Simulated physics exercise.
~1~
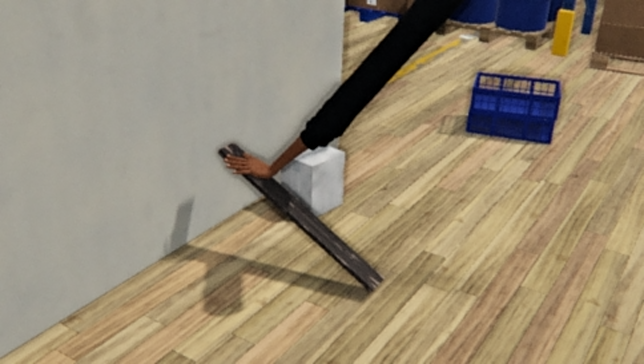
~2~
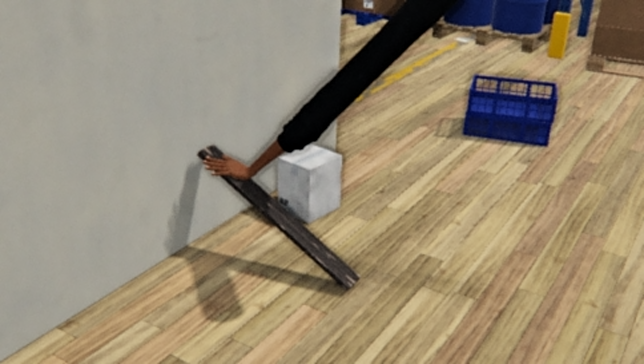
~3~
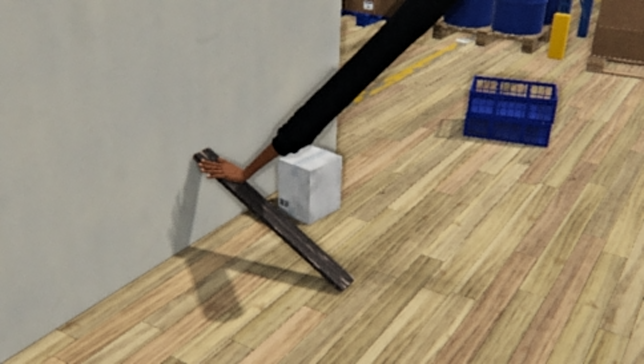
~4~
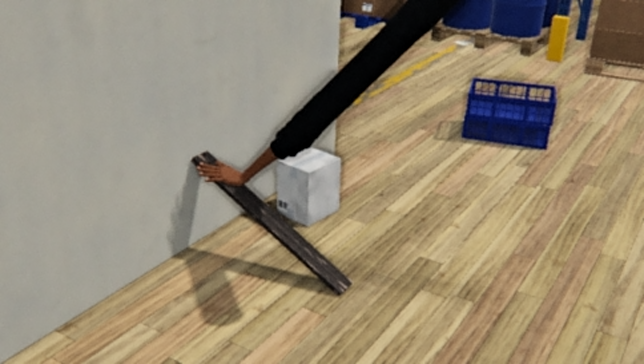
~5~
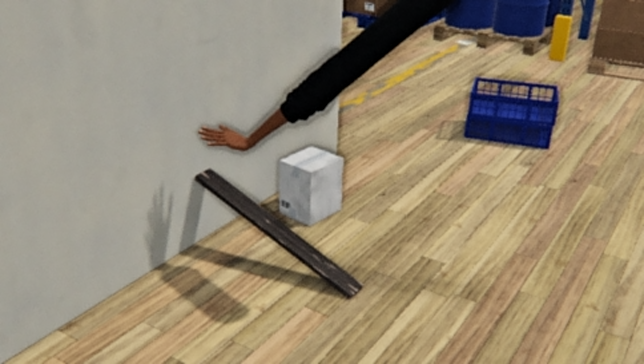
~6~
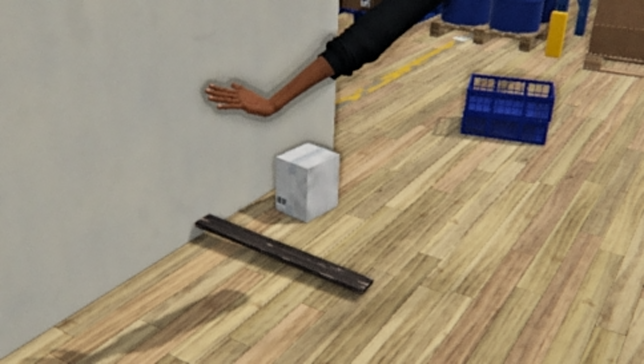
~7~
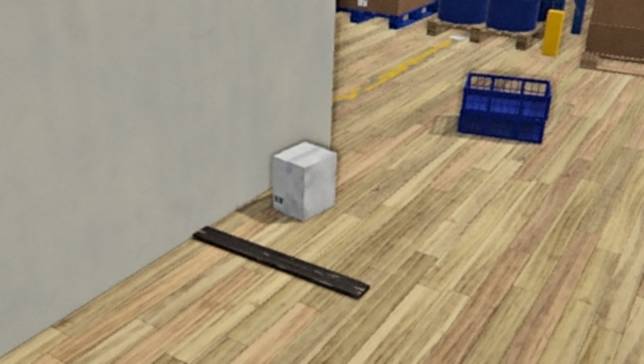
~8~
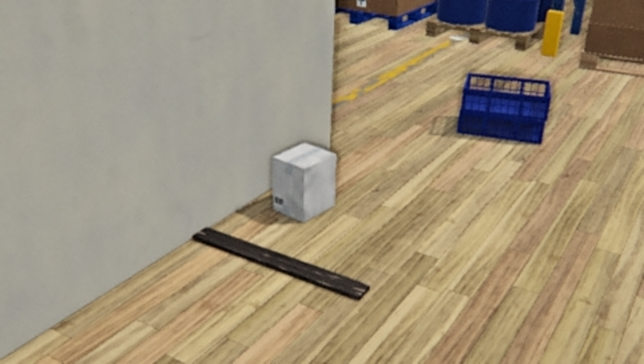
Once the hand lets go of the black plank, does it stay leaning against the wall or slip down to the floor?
It slips down to the floor. After the fingers release it, the plank drops along the wall and comes to rest flat on the wooden boards.
In this clip, a hand tilts a black plank against a grey wall beside a white box, then lets go and draws back. The plank slips down and ends up lying flat on the wooden floor, while the box stays in place.
